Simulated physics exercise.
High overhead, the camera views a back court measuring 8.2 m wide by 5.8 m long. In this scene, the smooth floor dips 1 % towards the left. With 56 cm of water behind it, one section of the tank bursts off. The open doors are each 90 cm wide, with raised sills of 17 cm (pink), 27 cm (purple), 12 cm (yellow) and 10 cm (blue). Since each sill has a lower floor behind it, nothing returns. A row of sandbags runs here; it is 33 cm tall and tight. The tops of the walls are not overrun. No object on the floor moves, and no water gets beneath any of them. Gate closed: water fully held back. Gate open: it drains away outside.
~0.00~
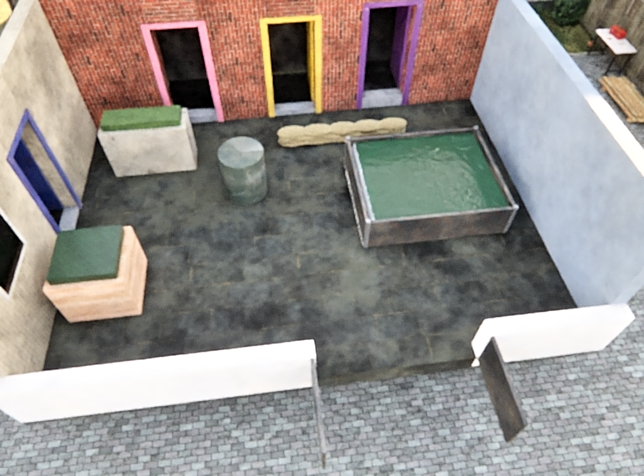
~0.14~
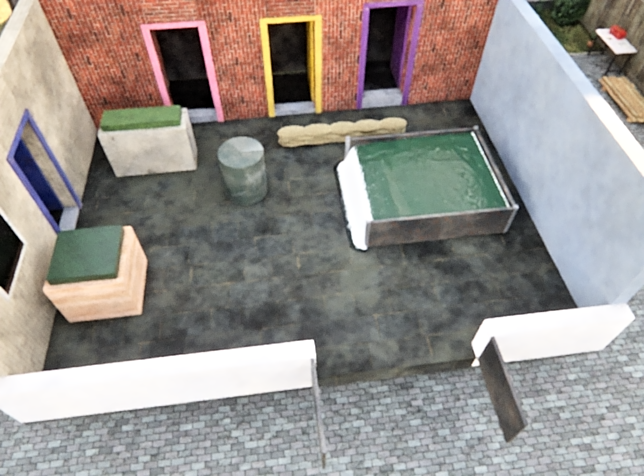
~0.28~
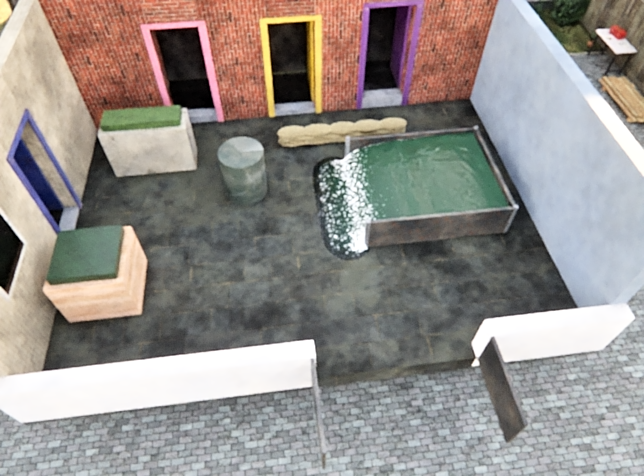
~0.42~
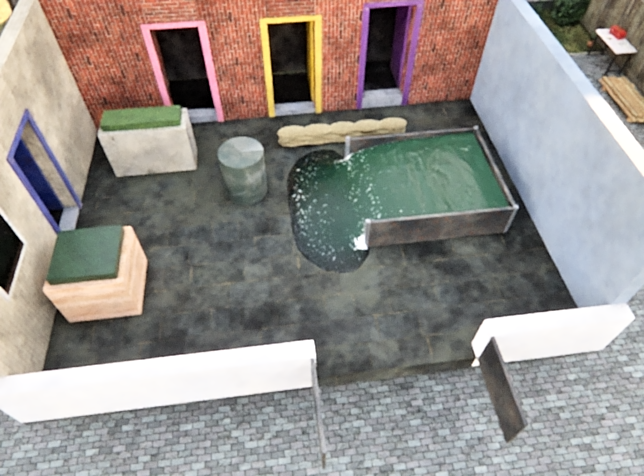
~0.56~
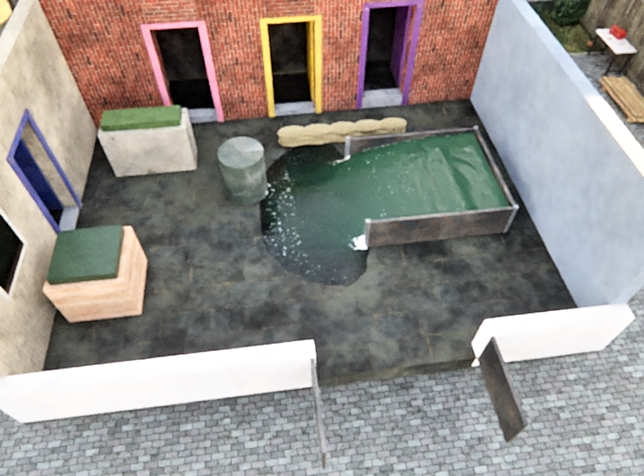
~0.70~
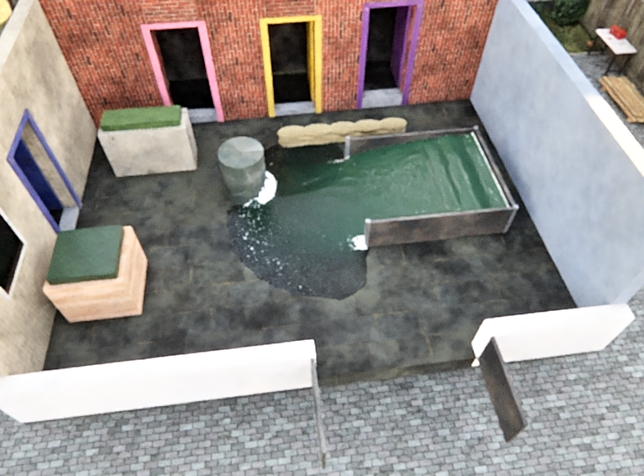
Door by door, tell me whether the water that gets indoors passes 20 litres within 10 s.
Here is the picture: At the pink door it stays within 20 litres; at the purple door it stays within 20 litres; at the yellow door it stays within 20 litres; at the blue door it goes past 20 litres.
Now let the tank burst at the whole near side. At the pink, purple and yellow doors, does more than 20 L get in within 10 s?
Pink short, purple short, yellow short.
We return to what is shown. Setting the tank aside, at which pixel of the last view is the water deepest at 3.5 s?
Roughly at pixel (37, 397).
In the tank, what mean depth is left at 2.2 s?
About 22 cm.
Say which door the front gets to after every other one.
Purple.
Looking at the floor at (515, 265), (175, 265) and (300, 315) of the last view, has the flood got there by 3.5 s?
Listed in sequence, the spots are bone dry, drenched and drenched.
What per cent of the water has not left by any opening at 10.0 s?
92 %.
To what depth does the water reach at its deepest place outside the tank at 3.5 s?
Roughly 34 cm.
After 1.4 s water covers 30 % of the floor and is deepest (36 cm) near (275, 195); pink door not reached, purple door not reached, yellow door not reached, blue door not reached.
After 2.2 s water covers 50 % of the floor and is deepest (34 cm) near (275, 195); pink door 18 cm at the sill, 0 L in, purple door not reached, yellow door not reached, blue door 15 cm at the sill, 5 L in.
After 3.5 s water covers 60 % of the floor and is deepest (34 cm) near (37, 397); pink door 18 cm at the sill, 4 L in, purple door not reached, yellow door 5 cm at the sill, 0 L in, blue door 19 cm at the sill, 46 L in.
After 6.0 s water covers 75 % of the floor and is deepest (20 cm) near (86, 187); pink door 12 cm at the sill, 5 L in, purple door 1 cm at the sill, 0 L in, yellow door 3 cm at the sill, 0 L in, blue door 14 cm at the sill, 108 L in.
After 10.0 s water covers 95 % of the floor and is deepest (14 cm) near (60, 299); pink door 9 cm at the sill, 5 L in, purple door 5 cm at the sill, 0 L in, yellow door 6 cm at the sill, 0 L in, blue door 11 cm at the sill, 122 L in.
